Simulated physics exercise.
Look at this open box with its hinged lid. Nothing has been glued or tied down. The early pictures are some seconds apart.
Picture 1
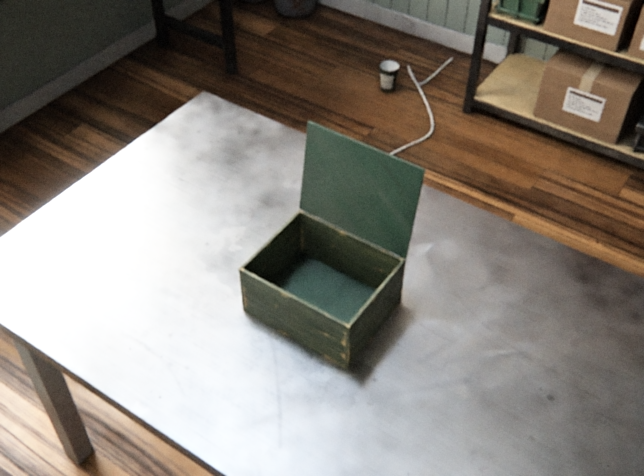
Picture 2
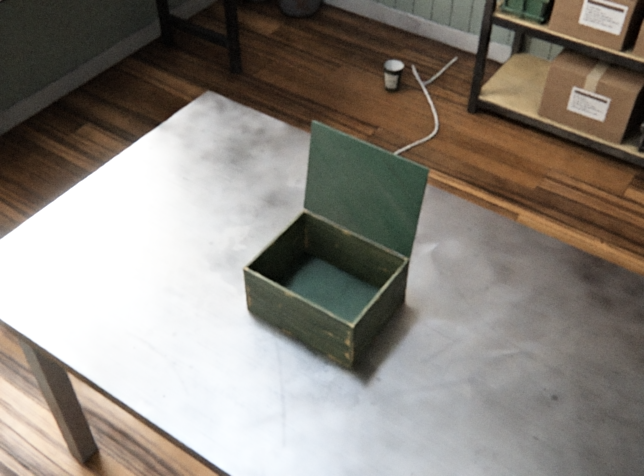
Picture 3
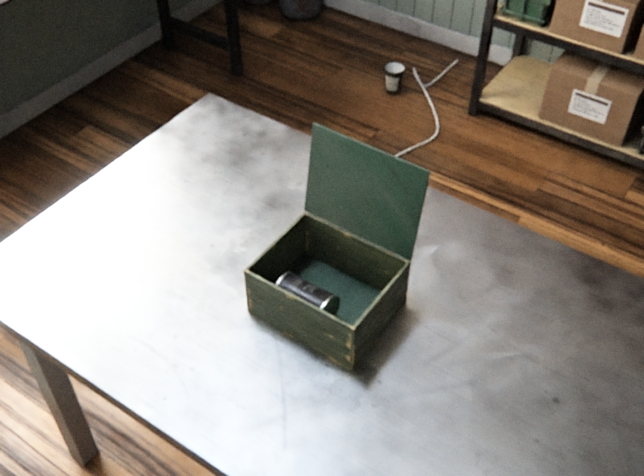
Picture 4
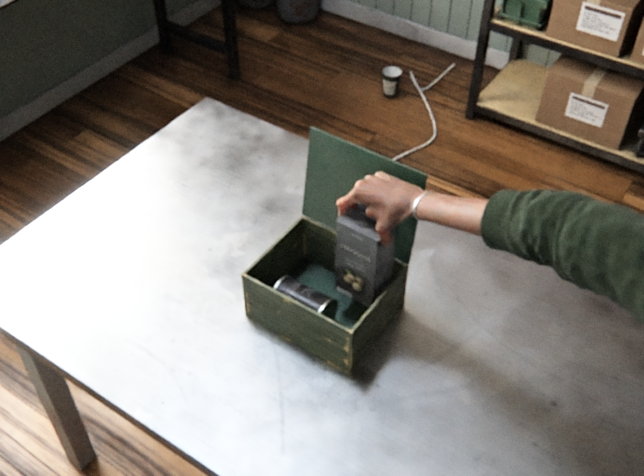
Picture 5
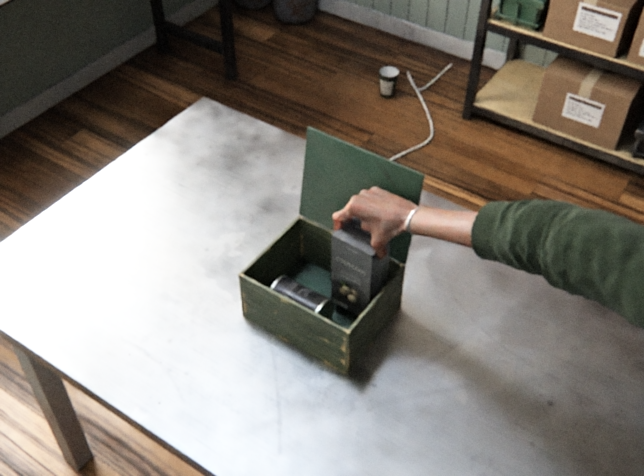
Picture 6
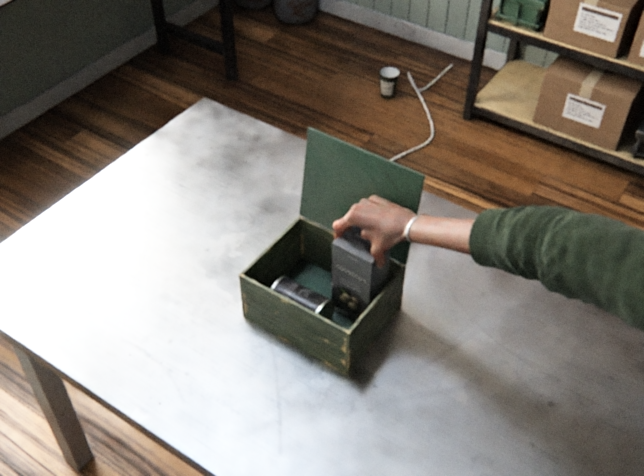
An open green wooden box with its hinged lid raised sits on a pale grey metal table, seen from above at an angle in a room with wood flooring. Cardboard boxes fill a shelf at upper right, near a small cup and a white cord on the floor. A dark cylinder appears inside the empty box, then a green-sleeved arm from the right lowers a grey carton beside it, while the view shifts slightly.
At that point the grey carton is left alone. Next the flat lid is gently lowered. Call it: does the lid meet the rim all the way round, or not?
It does not meet the rim all the way round.
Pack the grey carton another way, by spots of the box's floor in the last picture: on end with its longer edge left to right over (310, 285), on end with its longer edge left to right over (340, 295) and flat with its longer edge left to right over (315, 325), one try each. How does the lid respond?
The first time the lid can't shut, the second time it can't shut, and the third time it goes down fully.
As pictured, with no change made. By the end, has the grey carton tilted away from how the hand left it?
In the end, the grey carton winds up askew.
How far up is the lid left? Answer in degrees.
Lid angle from rim - close to 25°.
Then, 1.30 s past the last view, lid 77° above the rim.
Then, 2.10 s past the last view, lid 48° above the rim; grey carton rocked 15° from its first pose near (353, 283).
Then, 2.90 s past the last view, lid 27° above the rim; grey carton rocked 42° from its first pose near (346, 292).
Finally, lid 27° above the rim; down or leaning hard in the box, grey carton; black tin still in place. Final places as the last picture's camera would see them, grey carton near (346, 292).
